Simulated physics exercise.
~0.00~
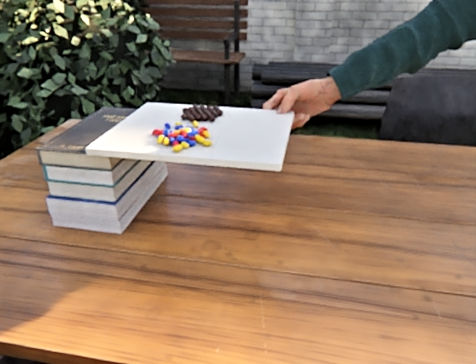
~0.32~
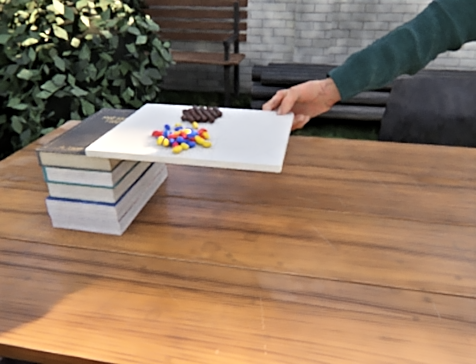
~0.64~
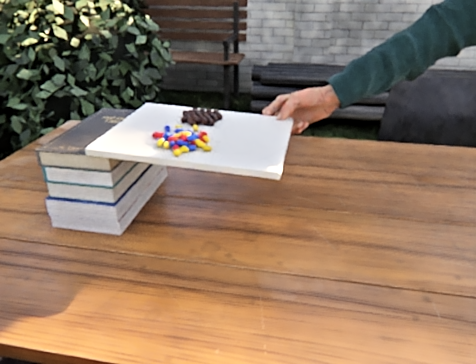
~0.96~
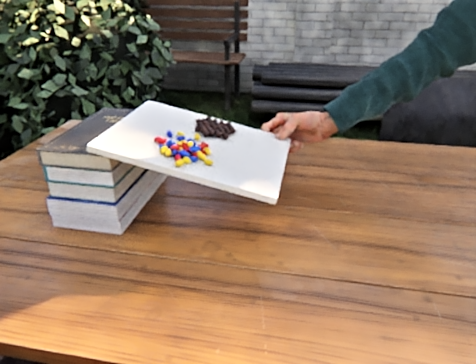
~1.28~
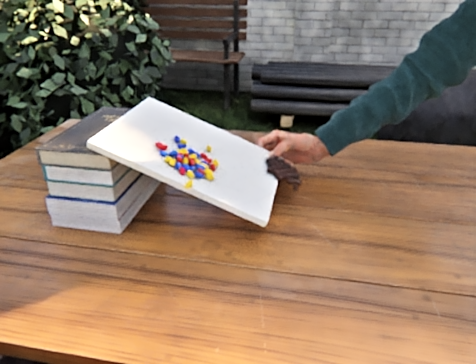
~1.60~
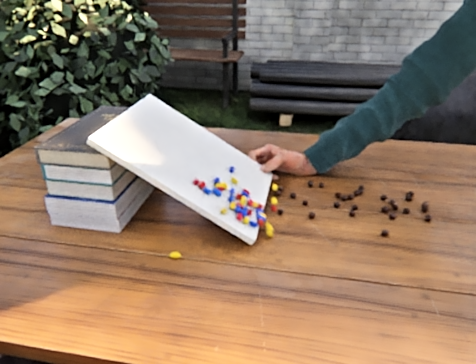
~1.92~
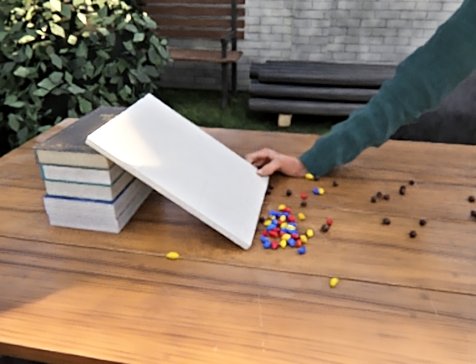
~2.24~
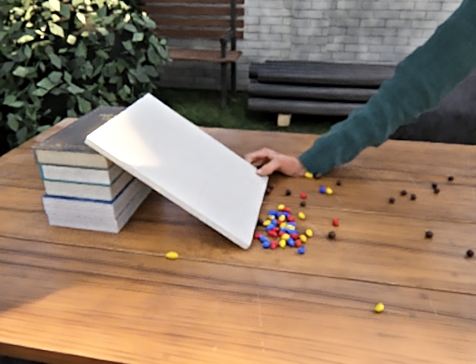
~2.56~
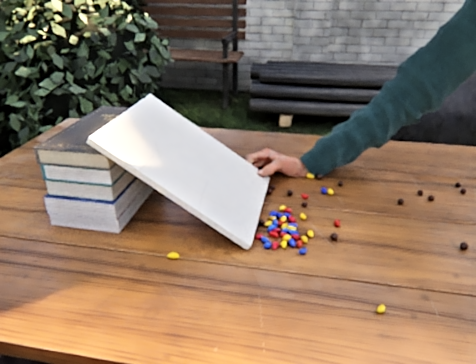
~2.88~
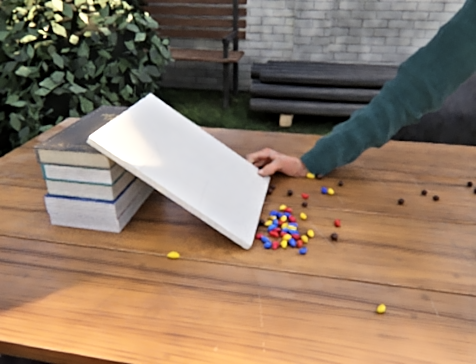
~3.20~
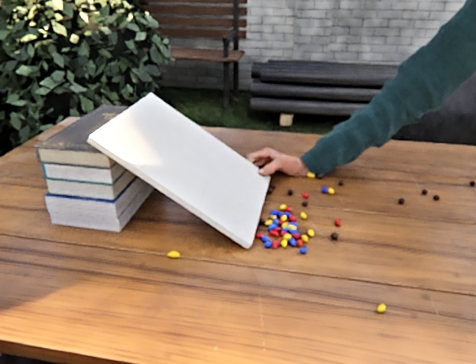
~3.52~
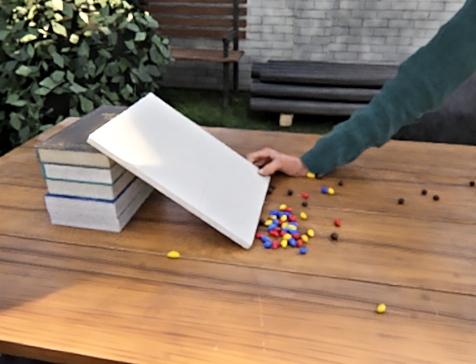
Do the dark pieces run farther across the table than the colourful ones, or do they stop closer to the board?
The dark pieces run farther, scattering well to the right, while most of the colourful ones stay near the foot of the board.
